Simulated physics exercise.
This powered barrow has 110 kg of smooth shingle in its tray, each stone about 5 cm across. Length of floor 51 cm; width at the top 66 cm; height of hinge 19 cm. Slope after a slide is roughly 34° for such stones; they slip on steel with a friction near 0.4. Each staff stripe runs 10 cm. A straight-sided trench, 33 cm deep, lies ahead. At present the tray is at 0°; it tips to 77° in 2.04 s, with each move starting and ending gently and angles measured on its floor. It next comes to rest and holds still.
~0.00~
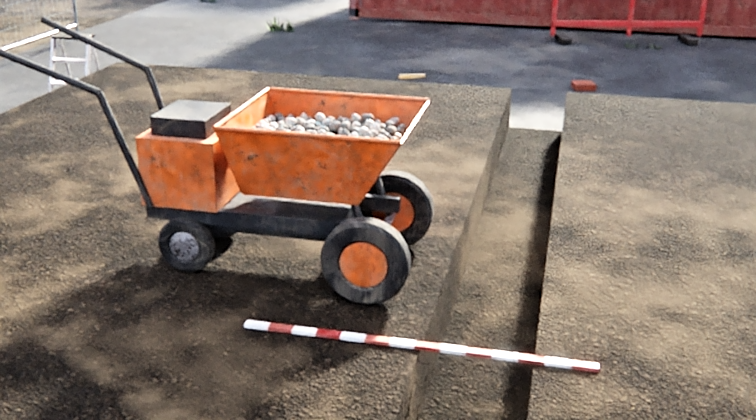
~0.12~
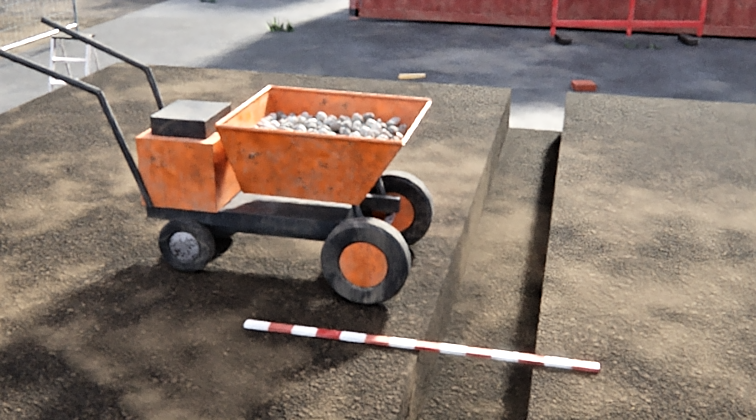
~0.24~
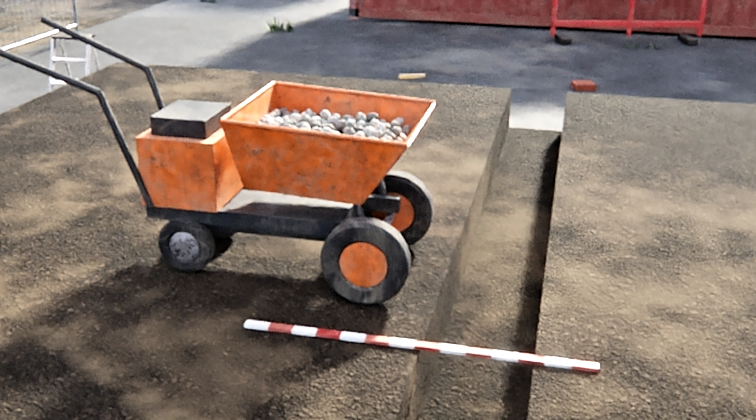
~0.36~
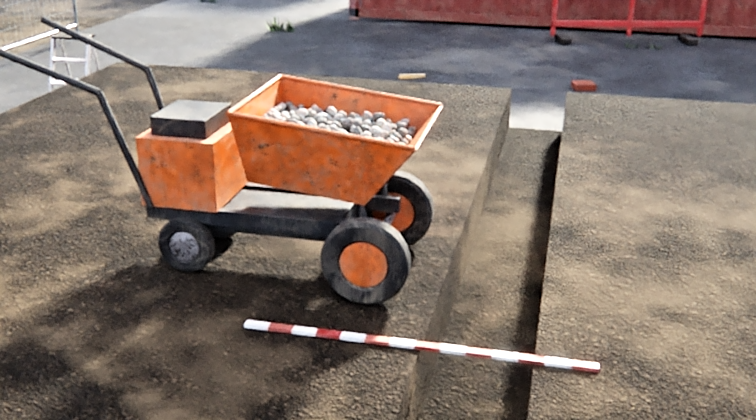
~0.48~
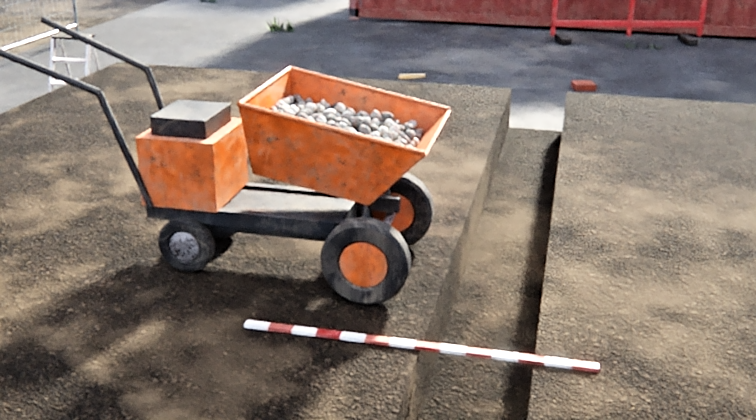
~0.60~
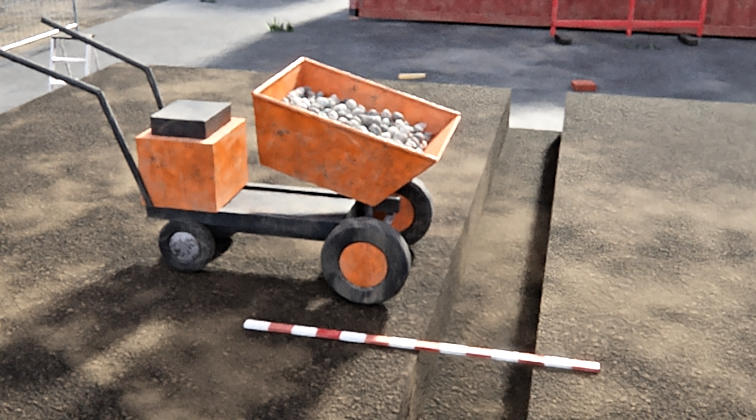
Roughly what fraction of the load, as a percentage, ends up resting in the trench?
Roughly 60 per cent of the load.
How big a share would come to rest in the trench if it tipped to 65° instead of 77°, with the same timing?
In that case some 60 per cent.
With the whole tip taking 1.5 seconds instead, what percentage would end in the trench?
About 55 percent, I'd say.
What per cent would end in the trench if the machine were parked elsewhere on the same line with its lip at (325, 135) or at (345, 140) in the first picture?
Result: Close to 100 then close to 100 per cent.
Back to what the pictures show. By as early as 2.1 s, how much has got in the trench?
By that moment, roughly 35 per cent of the load.
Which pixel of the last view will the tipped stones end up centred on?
Look at roughly (528, 333).
After 1.5 s the floor is at 65°; 98 % in the tray, 2 % in the trench; the foremost stones are at (527, 232).
After 2.1 s the floor is at 77°; 32 % in the tray, 33 % in the trench, 35 % past the trench; the foremost stones are at (669, 286).
After 2.5 s the floor is at 77°; 11 % in the tray, 46 % in the trench, 42 % past the trench; the foremost stones are at (706, 285).
After 4.4 s the floor is at 77°; 0 % in the tray, 60 % in the trench, 40 % past the trench; the foremost stones are at (716, 285).
